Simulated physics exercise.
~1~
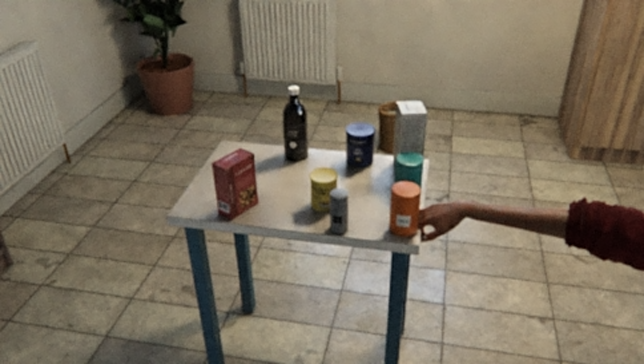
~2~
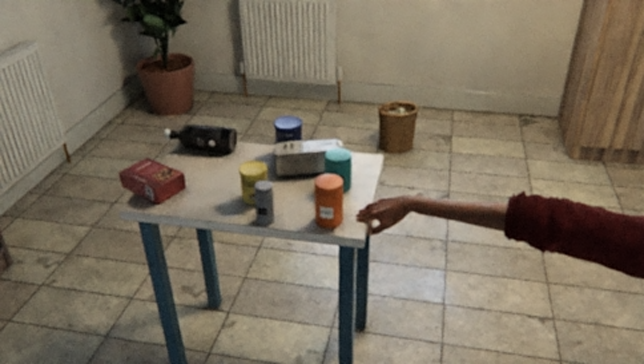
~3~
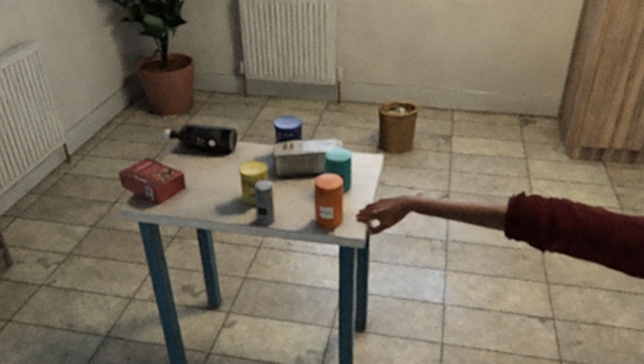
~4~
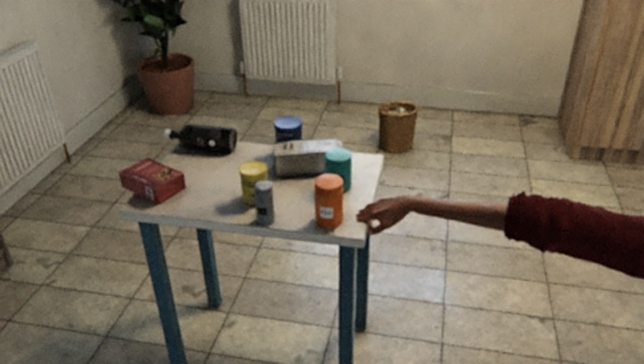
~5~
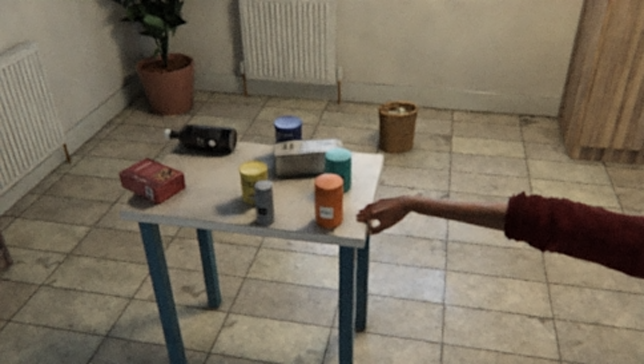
Small table jolting left beside a reaching hand, toppling a black bottle, red packet and white carton while five containers stay upright.
